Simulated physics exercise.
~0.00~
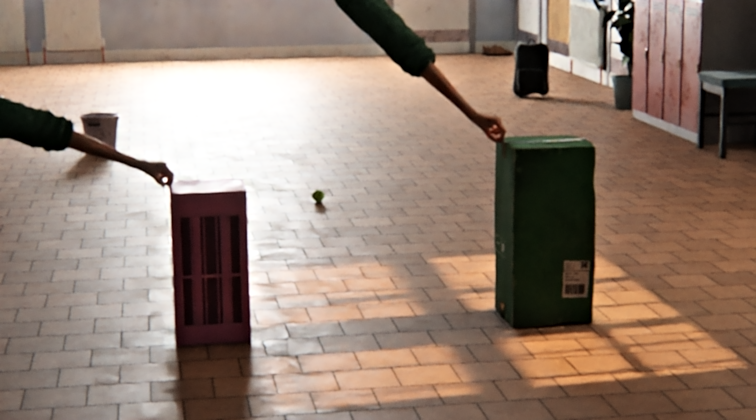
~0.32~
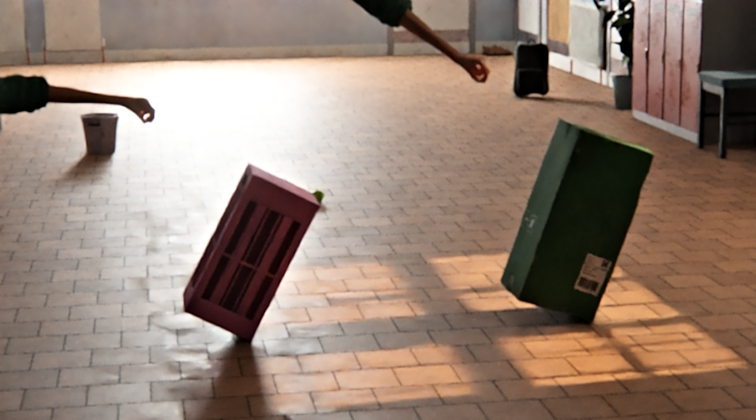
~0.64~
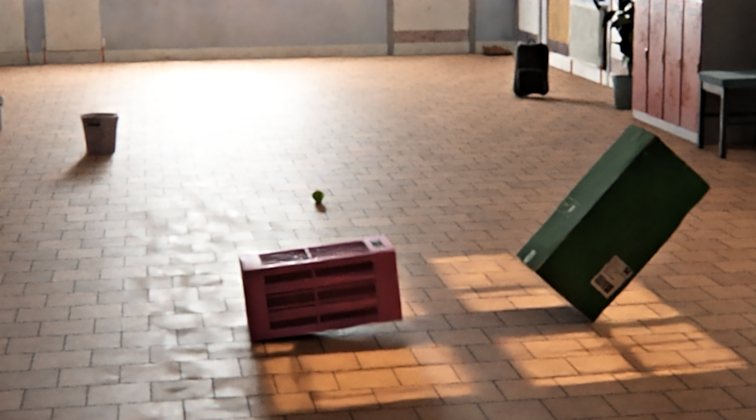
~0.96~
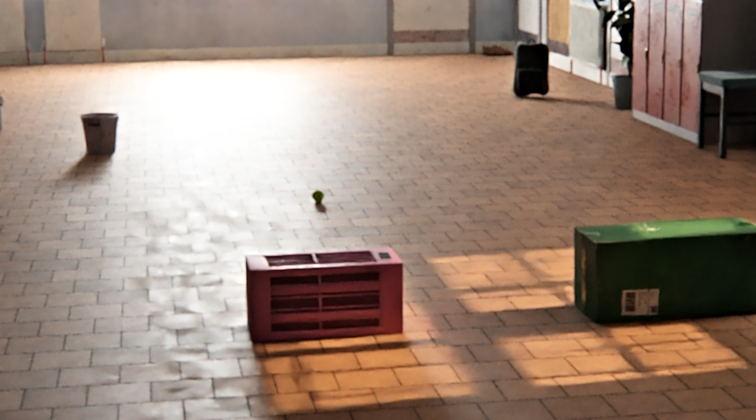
Two upright boxes, a slatted pink crate on the left and a taller green parcel on the right, stand on a sunlit tiled floor, each touched near its top by an outstretched hand. The still view looks slightly down across a large room, with a small green object and a bin behind them, and a black suitcase and reddish lockers farther back. Both boxes tip to the right as the hands let go and draw back. The pink crate drops onto its side first while the green parcel is still leaning. Then the parcel topples too, and both lie on their sides.
